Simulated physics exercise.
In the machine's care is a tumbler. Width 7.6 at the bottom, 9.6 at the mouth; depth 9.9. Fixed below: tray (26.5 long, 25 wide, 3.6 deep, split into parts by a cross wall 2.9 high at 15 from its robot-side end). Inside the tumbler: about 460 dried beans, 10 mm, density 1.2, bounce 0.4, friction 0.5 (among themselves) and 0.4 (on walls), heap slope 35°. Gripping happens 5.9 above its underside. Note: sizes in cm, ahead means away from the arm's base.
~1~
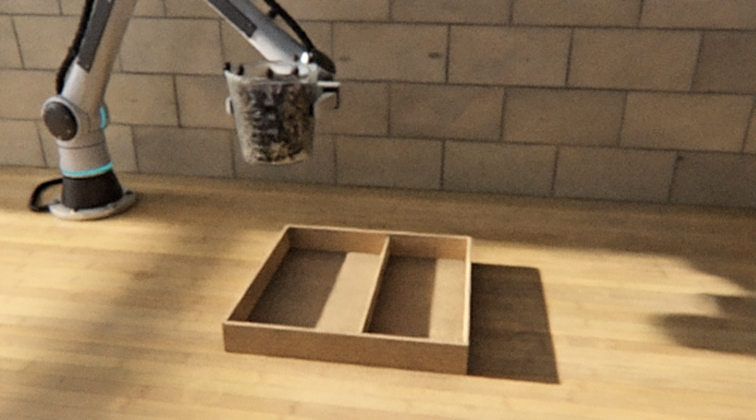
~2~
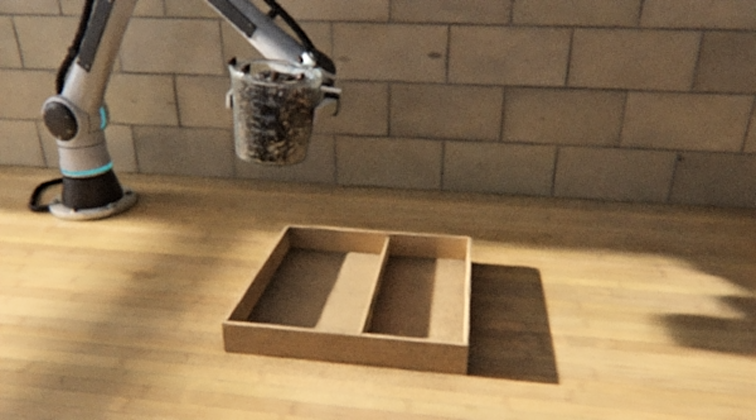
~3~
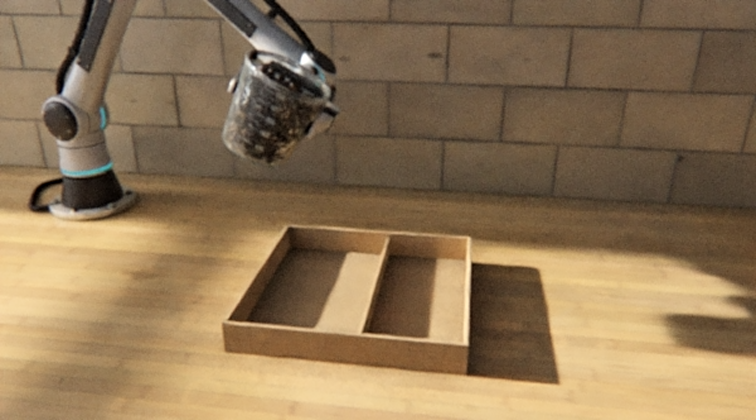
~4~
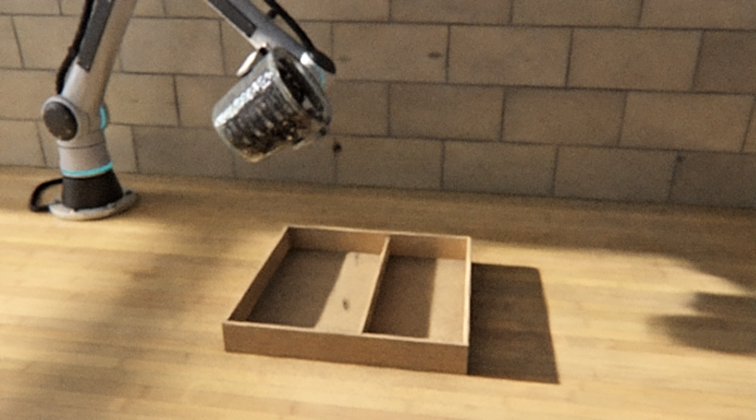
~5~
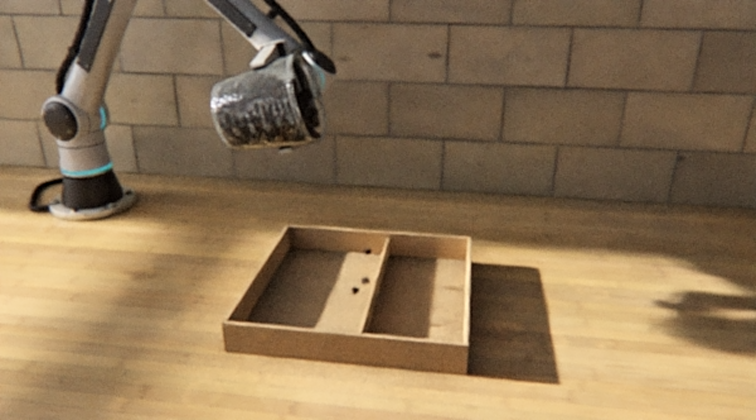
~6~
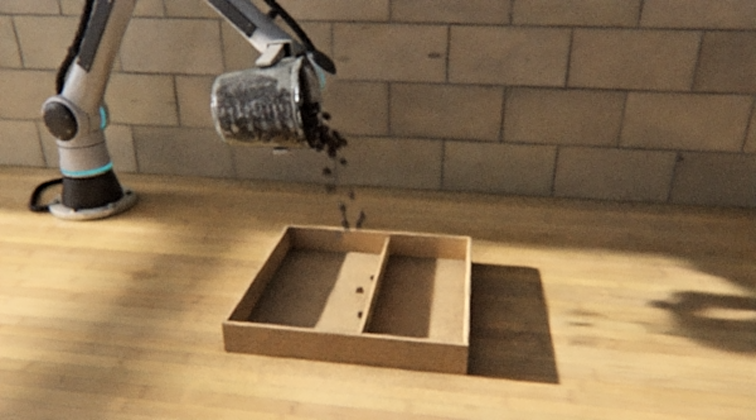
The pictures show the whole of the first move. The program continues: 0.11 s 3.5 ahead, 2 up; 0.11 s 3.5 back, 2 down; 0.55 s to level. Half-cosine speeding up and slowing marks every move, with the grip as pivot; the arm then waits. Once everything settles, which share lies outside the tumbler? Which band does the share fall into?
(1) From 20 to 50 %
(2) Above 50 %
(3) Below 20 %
Answer: 2.
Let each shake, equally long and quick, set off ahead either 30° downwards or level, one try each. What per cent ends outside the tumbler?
Some 45 and 65 per cent.
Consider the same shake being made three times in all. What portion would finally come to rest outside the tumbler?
In that case it would be near 95 percent.
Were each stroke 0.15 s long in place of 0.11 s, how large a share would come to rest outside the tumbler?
In that case some 50 per cent.
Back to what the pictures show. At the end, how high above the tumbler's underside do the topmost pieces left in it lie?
I'd say close to 5.5 cm.
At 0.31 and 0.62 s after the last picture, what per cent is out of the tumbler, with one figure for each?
Around 75 % and around 75 %.
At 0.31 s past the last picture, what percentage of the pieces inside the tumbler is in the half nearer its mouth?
Share in the mouth half: About 85 %.
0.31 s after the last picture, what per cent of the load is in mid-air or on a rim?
Reading at that time: Some 41 per cent.
Then, 0.31 s after the last picture, tilted 78° forward, highest piece 25 above the table; 124 in the tumbler, 111 in the far-side part, 39 in the robot-side part, 188 in flight or on a rim.
Then, 0.62 s after the last picture, tilted 15° forward, highest piece 28 above the table; 248 in the far-side part, 109 in the robot-side part, 104 in the tumbler, 1 in flight or on a rim.
Then, 0.97 s after the last picture, level, highest piece 25 above the table; 248 in the far-side part, 110 in the robot-side part, 104 in the tumbler.
Then, 2.02 s after the last picture, level, highest piece 25 above the table; 248 in the far-side part, 110 in the robot-side part, 104 in the tumbler.
Final count, 248 in the far-side part, 110 in the robot-side part, 104 in the tumbler. That is 77 % outside the tumbler.
